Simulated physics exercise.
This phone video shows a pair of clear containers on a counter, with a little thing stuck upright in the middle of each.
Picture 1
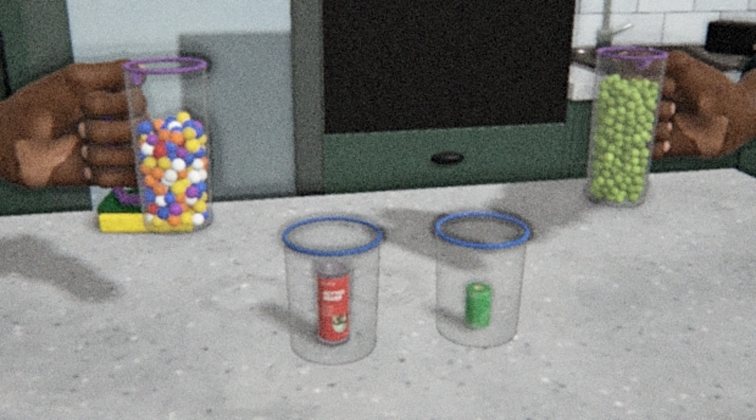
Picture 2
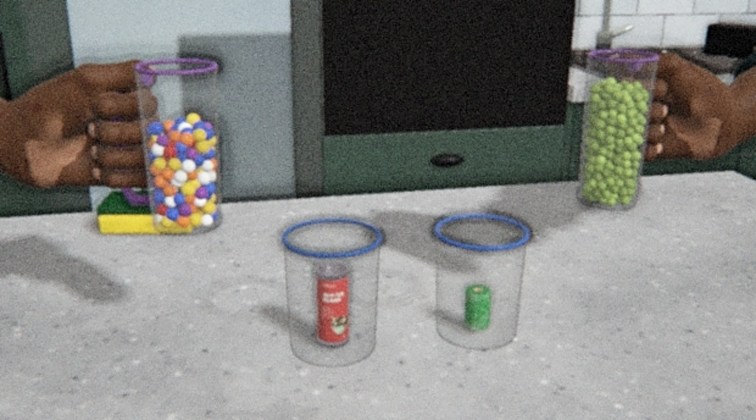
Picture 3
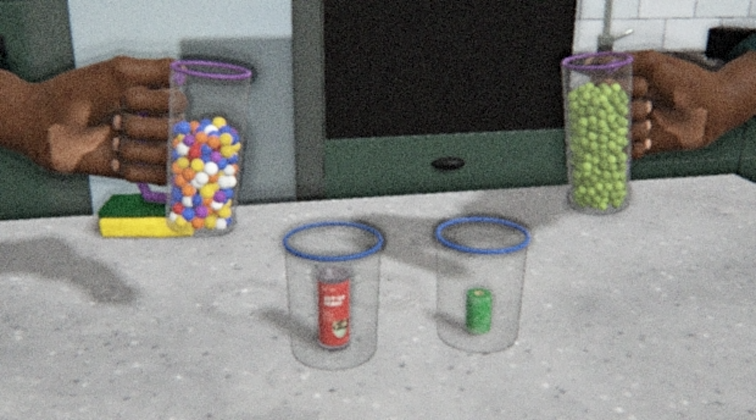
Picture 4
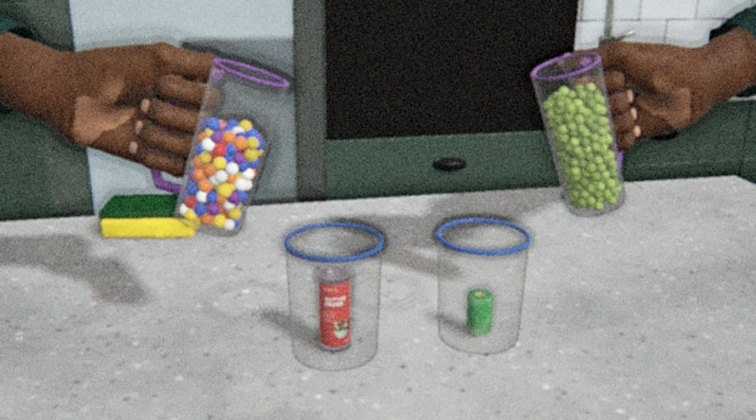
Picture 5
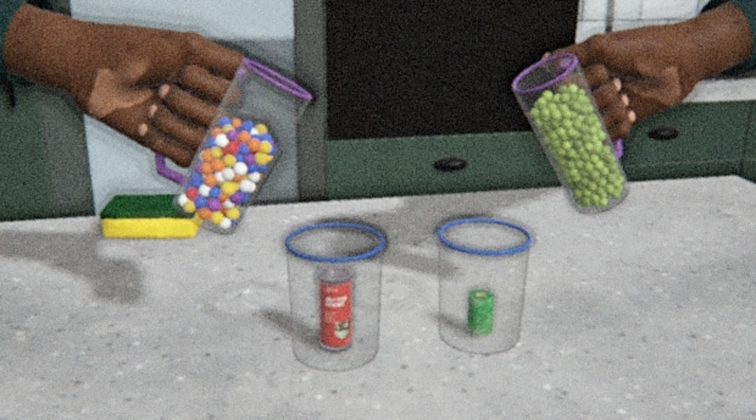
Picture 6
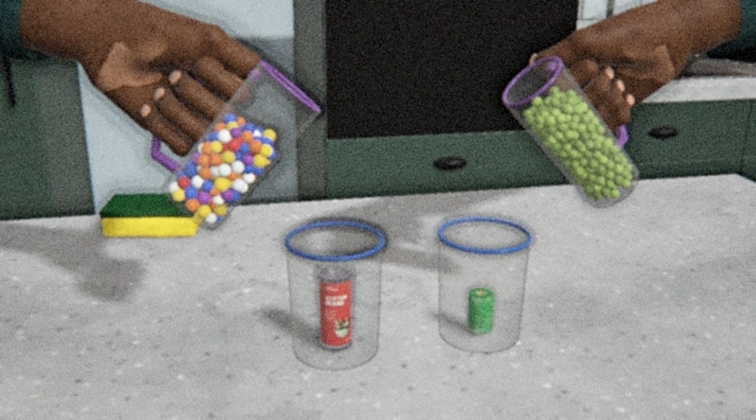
The clip opens on two clear containers on a speckled counter, a red tin inside the left and a smaller green roll inside the right. Behind them, two hands hold clear cups of multicoloured beads and green balls, move them inward, and steadily tilt them toward each other.
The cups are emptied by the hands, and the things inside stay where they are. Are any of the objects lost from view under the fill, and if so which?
Left: Still in view. Right: Lost from view.
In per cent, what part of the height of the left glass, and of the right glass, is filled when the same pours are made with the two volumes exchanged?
Left: Roughly 65. Right: Roughly 55.
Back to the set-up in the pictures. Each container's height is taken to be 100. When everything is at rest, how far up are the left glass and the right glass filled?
Around 50 on the left and around 60 on the right.
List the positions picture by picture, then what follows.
Small tin in the left glass near (333, 303), reaching well over half way up; left cup near (172, 147), two thirds full of round plastic beads; small roll in the right glass near (478, 305), reaching about a third of the way up; right cup near (623, 128), nearly full of dried peas, in the first picture.
Left cup near (182, 148), upright; right cup near (615, 131), upright, in the second picture.
Left cup near (206, 150), tipped 8°; right cup near (598, 135), tipped 8°, in the third picture.
Left cup near (229, 149), tipped 19°; right cup near (581, 137), tipped 19°, in the fourth picture.
Left cup near (240, 149), tipped 30°; right cup near (574, 137), tipped 30°, in the fifth picture.
Small tin in the left glass near (335, 308); left cup near (240, 148), tipped 41°; small roll in the right glass near (480, 311); right cup near (574, 136), tipped 41°, in the sixth picture.
Then, 0.30 s on from there, left glass empty, all of its cupful still in the cup; right glass empty, all of its cupful still in the cup.
Then, 0.69 s on from there, left glass empty, all of its cupful still in the cup; right glass nearly empty, nearly all of its cupful still in the cup.
Then, 1.11 s on from there, left glass a quarter full, near a third of its cupful still in the cup; right glass a quarter full, near half of its cupful still in the cup.
In the end, left glass half full (surface near (335, 291)), one piece on the counter; right glass two thirds full (surface near (482, 272)), nothing beside it; the left thing is still showing; the right thing is covered.
